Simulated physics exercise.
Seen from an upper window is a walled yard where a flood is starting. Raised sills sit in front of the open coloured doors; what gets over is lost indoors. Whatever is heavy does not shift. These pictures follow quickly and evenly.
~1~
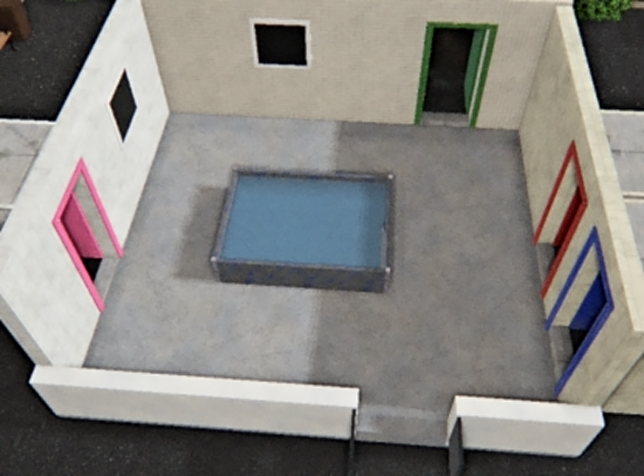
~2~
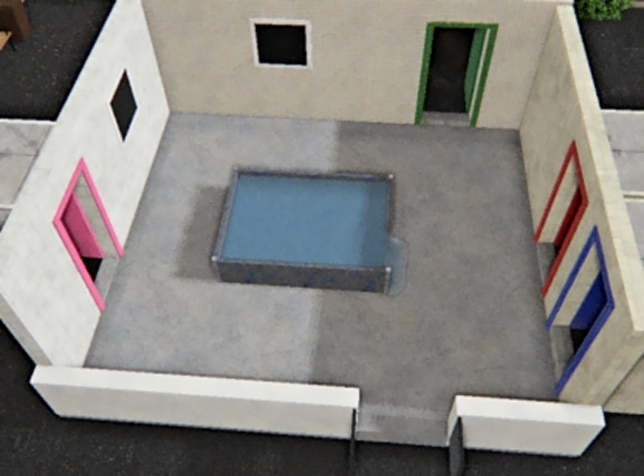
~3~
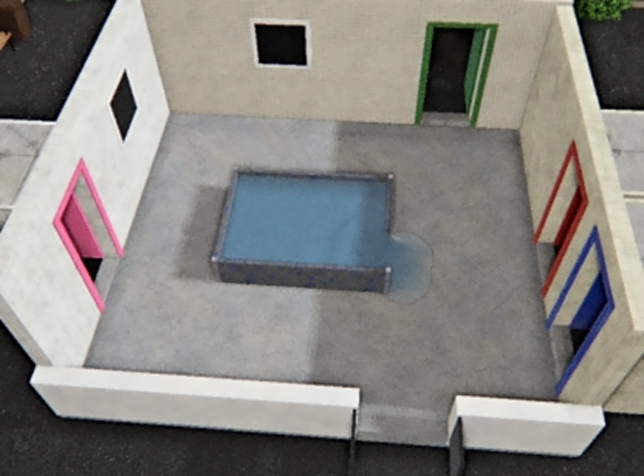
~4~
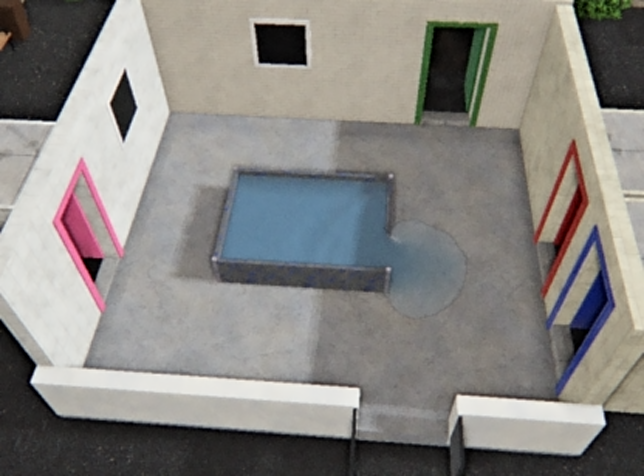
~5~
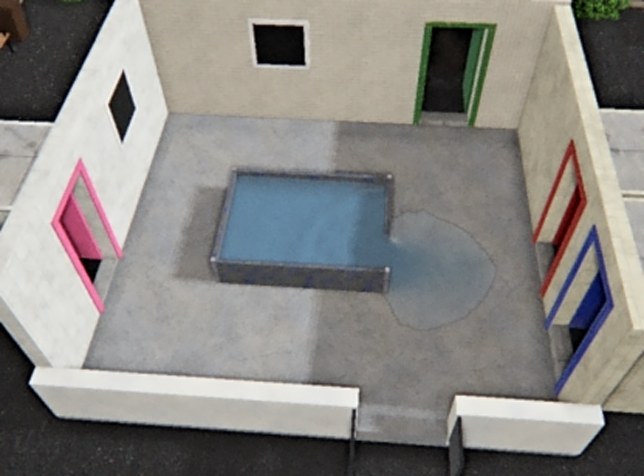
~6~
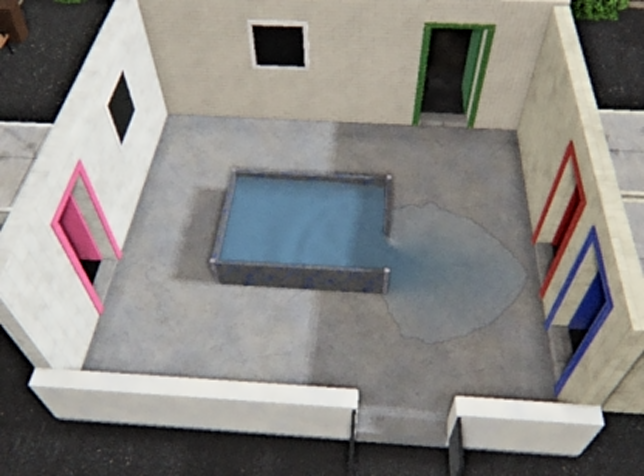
In a walled yard with pink, green, red and blue doorways, a raised tank of water sits whole and still. Water then begins pouring from a gap on its right side, and a rounded puddle spreads steadily across the grey floor, widening toward the right-hand wall.
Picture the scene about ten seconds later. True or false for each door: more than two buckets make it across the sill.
Green door: False; blue door: False; pink door: False; red door: True.
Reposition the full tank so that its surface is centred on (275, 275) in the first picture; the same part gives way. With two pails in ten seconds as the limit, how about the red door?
As far as I can tell, the red door gets swamped.
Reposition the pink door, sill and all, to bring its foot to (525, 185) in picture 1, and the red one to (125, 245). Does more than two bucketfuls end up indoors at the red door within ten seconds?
Observation - red door ends up lower.
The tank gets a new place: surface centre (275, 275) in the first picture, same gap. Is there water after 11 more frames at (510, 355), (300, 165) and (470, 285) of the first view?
In that order: Covered, dry, flooded.
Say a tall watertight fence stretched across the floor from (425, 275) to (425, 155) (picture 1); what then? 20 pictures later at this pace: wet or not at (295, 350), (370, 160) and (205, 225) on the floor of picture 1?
Taking the points in turn, they are high and dry, inundated and high and dry.
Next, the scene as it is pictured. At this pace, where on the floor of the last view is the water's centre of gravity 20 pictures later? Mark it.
My guess is about (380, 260).
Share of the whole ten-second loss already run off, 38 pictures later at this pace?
Log: Around 70 %, estimated.
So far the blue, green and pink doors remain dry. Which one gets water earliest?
Go with the blue door.
A moment on, water covers 20 % of the floor; the green door not reached, the blue door wet at the sill, nothing in, the pink door not reached, the red door under two buckets in.
Next, water covers 25 % of the floor; the green door not reached, the blue door wet at the sill, nothing in, the pink door not reached, the red door over two buckets in.
Then, water covers 30 % of the floor; the green door wet at the sill, nothing in, the blue door wet at the sill, nothing in, the pink door not reached, the red door far over two buckets in.
Later, water covers 65 % of the floor; the green door wet at the sill, nothing in, the blue door under two buckets in, the pink door not reached, the red door far over two buckets in.
In the end, water covers 95 % of the floor; the green door wet at the sill, nothing in, the blue door under two buckets in, the pink door under two buckets in, the red door far over two buckets in.
